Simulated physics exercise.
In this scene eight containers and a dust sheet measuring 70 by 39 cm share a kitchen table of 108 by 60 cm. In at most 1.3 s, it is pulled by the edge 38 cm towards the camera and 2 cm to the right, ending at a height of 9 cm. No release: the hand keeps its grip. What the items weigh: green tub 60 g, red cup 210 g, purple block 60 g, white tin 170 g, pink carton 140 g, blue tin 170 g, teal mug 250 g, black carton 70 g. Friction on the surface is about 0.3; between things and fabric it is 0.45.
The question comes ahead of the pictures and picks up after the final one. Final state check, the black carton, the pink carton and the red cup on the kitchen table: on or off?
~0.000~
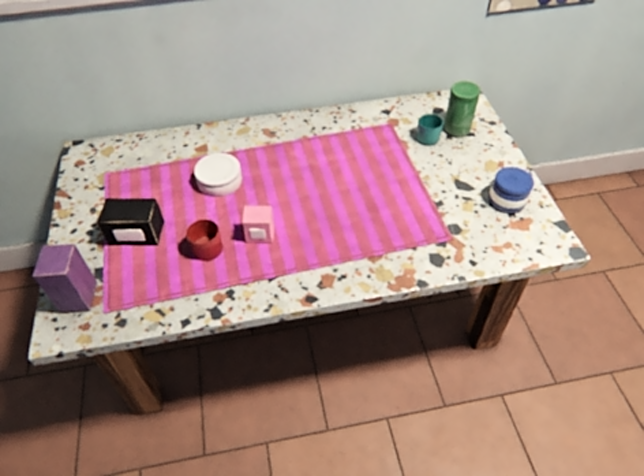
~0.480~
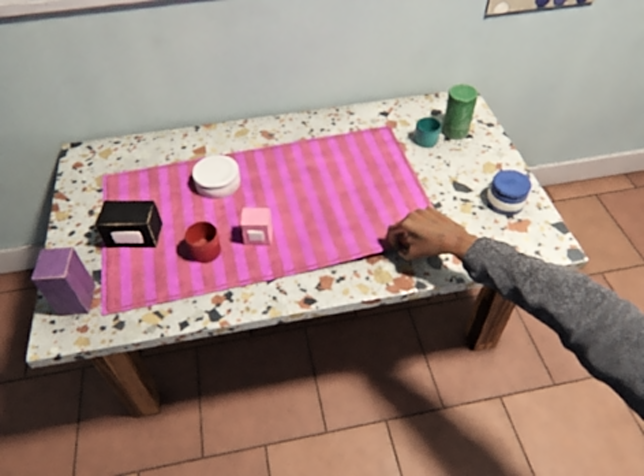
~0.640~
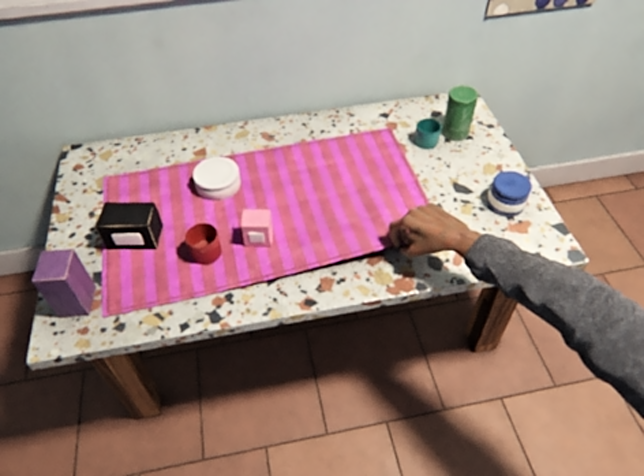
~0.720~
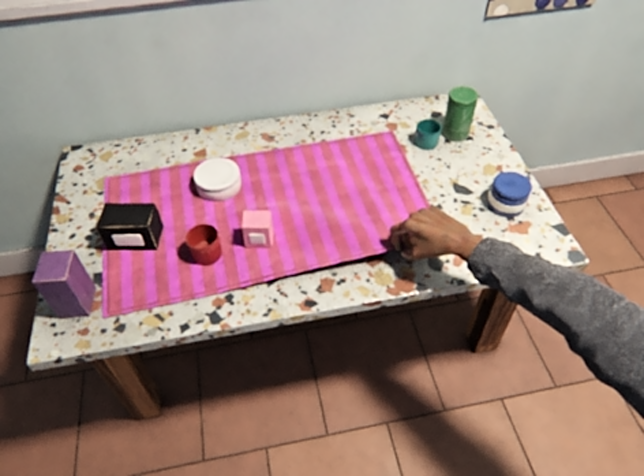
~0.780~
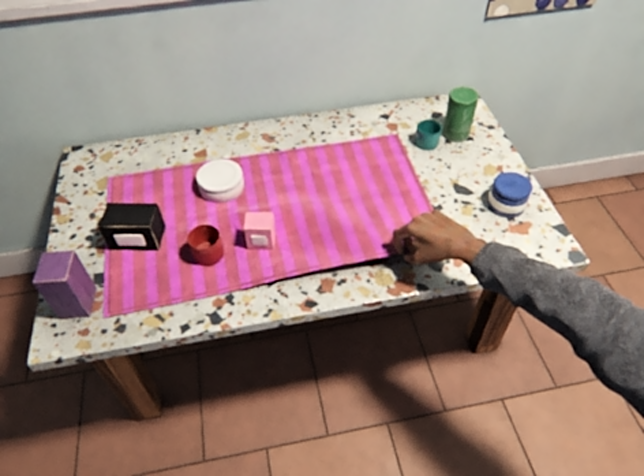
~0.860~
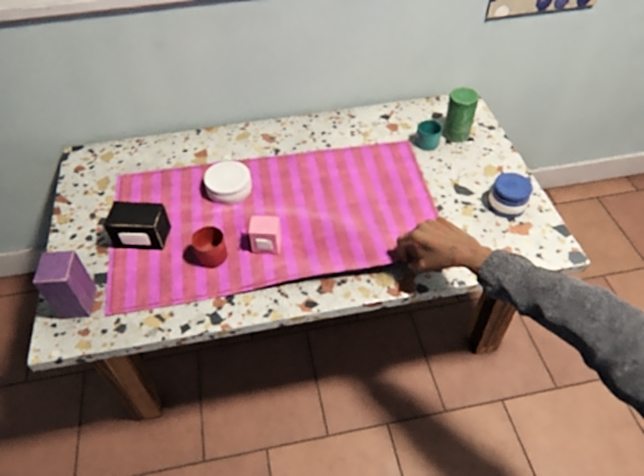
Black carton: Off; pink carton: Off; red cup: Off.
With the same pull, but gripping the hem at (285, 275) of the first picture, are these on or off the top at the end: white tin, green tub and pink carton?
Log - white tin: Off the top; green tub: Still on top; pink carton: Off the top.
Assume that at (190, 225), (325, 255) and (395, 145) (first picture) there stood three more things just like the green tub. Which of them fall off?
Log, listed order - lost / lost / lost.
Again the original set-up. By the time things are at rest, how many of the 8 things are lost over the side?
That gives 4.
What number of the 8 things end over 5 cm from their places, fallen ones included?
It adds up to 4.
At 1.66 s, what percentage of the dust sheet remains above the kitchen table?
Some 55 in a hundred.
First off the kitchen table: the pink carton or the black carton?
Pink.
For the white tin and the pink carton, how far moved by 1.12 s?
For the white tin, 10 centimetres, and for the pink carton, 10 centimetres.
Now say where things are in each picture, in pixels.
The first picture shows shows, black carton (127, 209); pink carton (257, 214); red cup (203, 231); dust sheet corners (105, 174) (391, 123) (453, 239).
The second picture shows shows, dust sheet corners (104, 176) (390, 125); grip (398, 248).
The third picture shows shows, dust sheet corners (104, 178) (391, 128); grip (399, 245).
The fourth picture shows shows, dust sheet corners (105, 178) (393, 130); grip (401, 248).
The fifth picture shows shows, white tin (219, 174); pink carton (258, 220); dust sheet corners (109, 178) (398, 134); grip (403, 252).
The sixth picture shows shows, black carton (133, 213); pink carton (264, 224); red cup (207, 238); dust sheet corners (105, 316) (118, 175) (409, 140); grip (407, 259).
At 1.1 s, 95 % of the dust sheet is still over the top; pink carton 9 cm off its start, black carton 7 cm off its start, red cup 6 cm off its start.
At 1.4 s, 75 % of the dust sheet is still over the top; pink carton 19 cm off its start, black carton 15 cm off its start, red cup 14 cm off its start.
At 1.7 s, 55 % of the dust sheet is still over the top; pink carton 28 cm off its start at (344, 325), black carton 24 cm off its start at (238, 243), red cup 24 cm off its start at (293, 303).
At 1.9 s, 30 % of the dust sheet is still over the top; red cup over the edge, black carton 39 cm off its start, pink carton over the edge.
At 3.5 s, 0 % of the dust sheet is still over the top; black carton over the edge, red cup over the edge, pink carton over the edge, white tin over the edge.
